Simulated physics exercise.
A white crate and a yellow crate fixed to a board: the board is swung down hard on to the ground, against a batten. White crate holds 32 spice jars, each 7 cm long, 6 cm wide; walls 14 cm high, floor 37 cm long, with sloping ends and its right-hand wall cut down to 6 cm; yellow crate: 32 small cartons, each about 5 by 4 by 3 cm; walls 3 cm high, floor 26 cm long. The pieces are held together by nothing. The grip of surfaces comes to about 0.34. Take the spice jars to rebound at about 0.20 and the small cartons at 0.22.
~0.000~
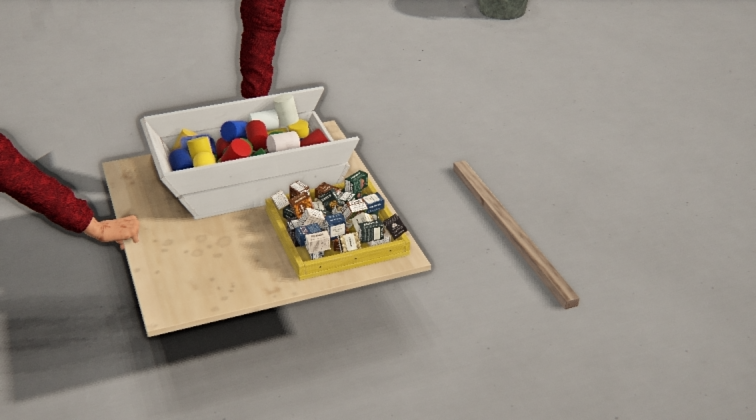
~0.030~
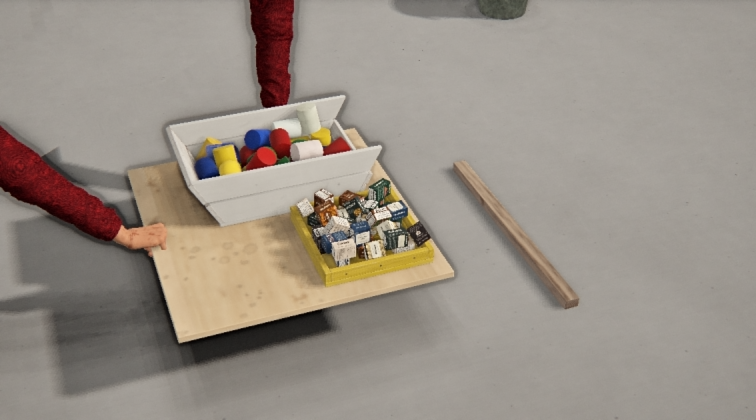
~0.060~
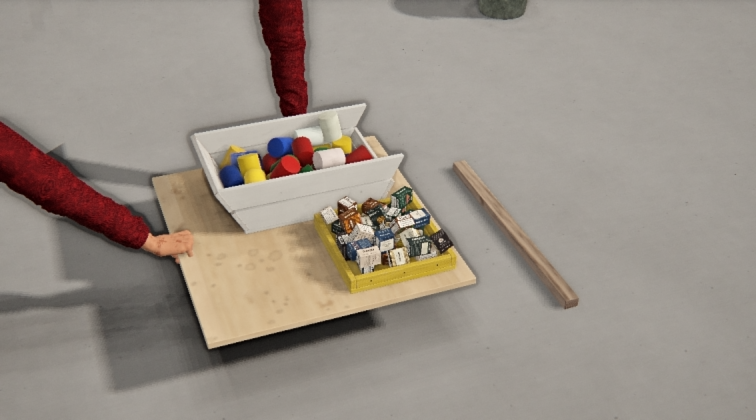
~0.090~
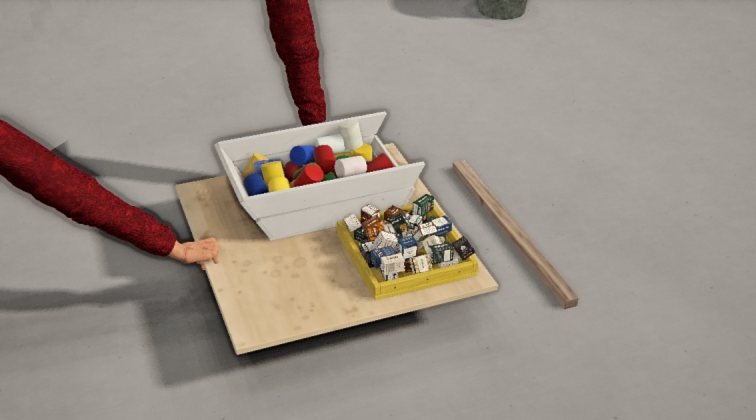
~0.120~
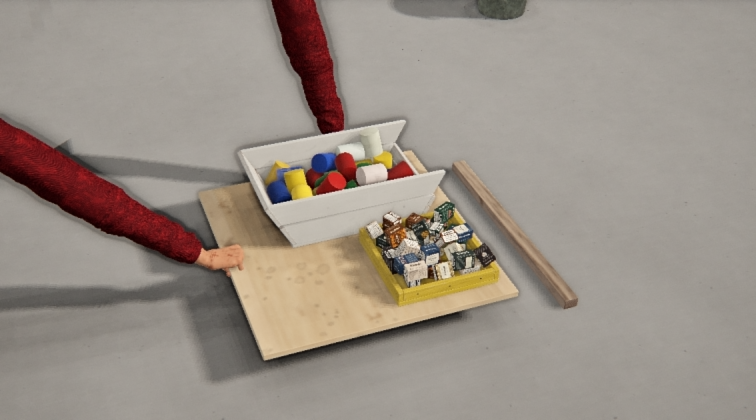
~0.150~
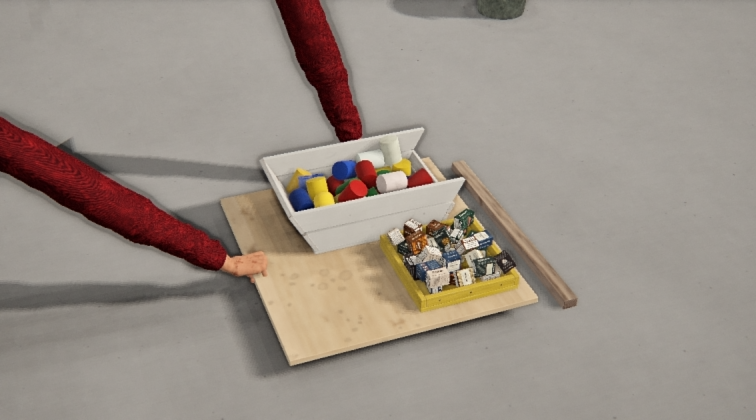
Above a grey floor, two red-sleeved arms move a board carrying two filled crates rightward.
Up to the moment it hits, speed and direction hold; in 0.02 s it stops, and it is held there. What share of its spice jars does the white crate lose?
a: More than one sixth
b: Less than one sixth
b.
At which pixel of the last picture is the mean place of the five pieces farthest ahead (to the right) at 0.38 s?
Roughly at (577, 234).
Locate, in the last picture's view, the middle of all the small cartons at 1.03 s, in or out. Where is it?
Middle: About (495, 267) px.
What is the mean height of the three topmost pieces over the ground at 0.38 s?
Height, averaged: Around 14 cm.
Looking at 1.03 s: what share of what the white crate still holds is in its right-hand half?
That comes to roughly 50 in a hundred.
After 0.18 s, it lands.
After 0.26 s, 0 of 32 out of the white crate and 4 of 32 out of the yellow crate.
After 0.38 s, 1 of 32 out of the white crate and 9 of 32 out of the yellow crate.
After 0.60 s, 1 of 32 out of the white crate and 10 of 32 out of the yellow crate.
Final count (at 1.03 s), 1 of 32 out of the white crate and 10 of 32 out of the yellow crate. Asked share, 1 of 32, 3 per cent.
